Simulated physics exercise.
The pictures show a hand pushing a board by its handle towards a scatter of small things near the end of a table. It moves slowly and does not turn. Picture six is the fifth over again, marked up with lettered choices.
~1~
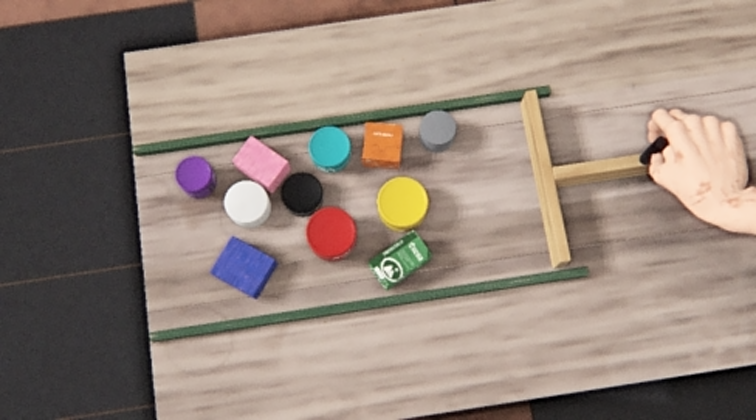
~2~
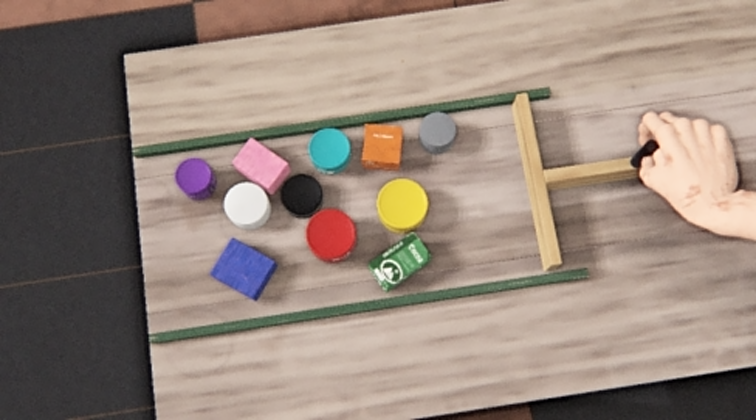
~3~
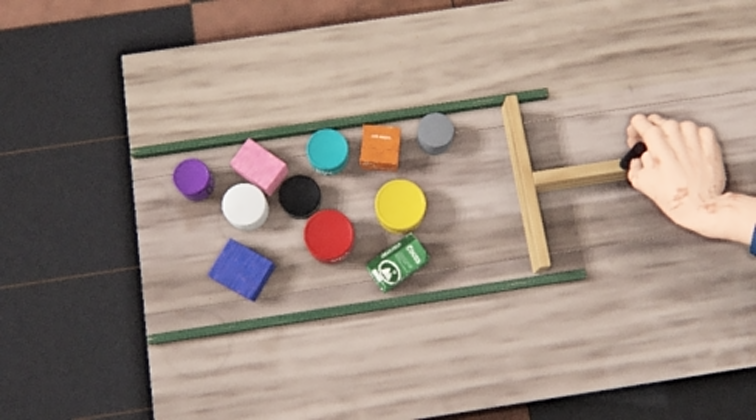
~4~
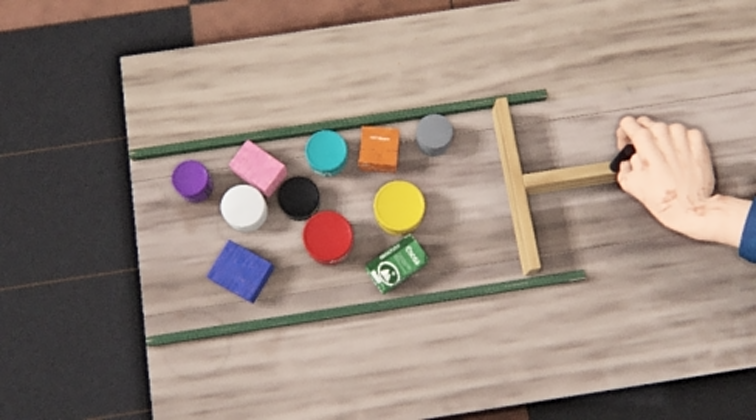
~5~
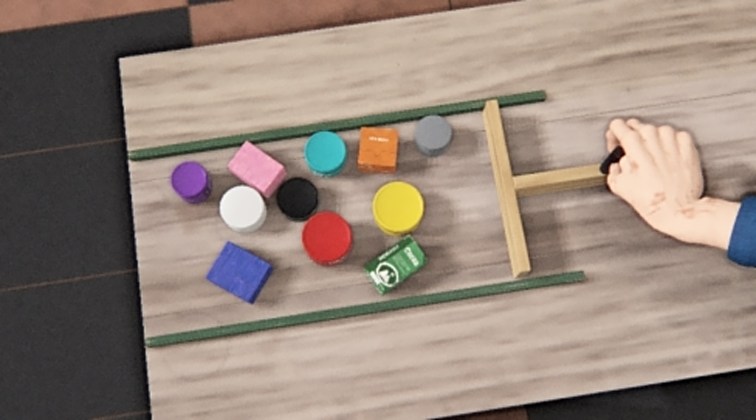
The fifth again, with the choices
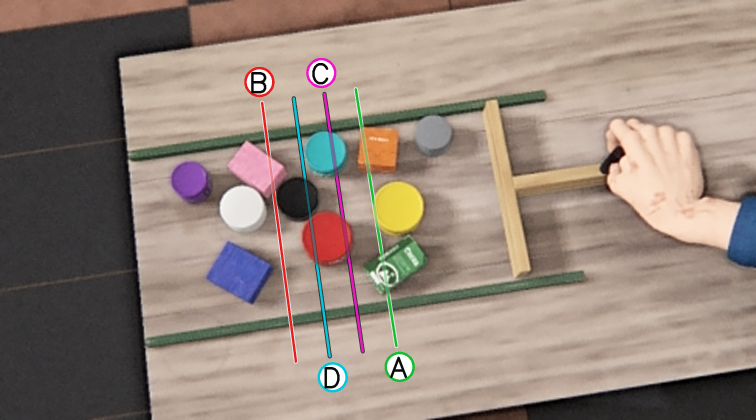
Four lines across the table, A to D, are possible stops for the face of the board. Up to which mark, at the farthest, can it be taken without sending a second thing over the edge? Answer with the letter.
No farther than B.
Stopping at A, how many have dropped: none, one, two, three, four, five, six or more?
The count is none.
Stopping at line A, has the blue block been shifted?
No.
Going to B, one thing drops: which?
The purple jar.
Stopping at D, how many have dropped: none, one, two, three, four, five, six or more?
The count is none.
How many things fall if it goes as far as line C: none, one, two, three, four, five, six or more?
In all, none.
On the marked copy, A at (375, 213); B at (278, 228); C at (343, 218); D at (311, 223).
Following B. Soon after the start, board (426, 196); grey pot (390, 140); turquoise jar (315, 158).
Later, board (342, 209); purple jar (167, 187); pink block (202, 183).
In the end, board (279, 218); purple jar over the edge; pink block (140, 197); one fallen.
As for the rest, A is within the limit but short; C is within the limit but short; D is within the limit but short.
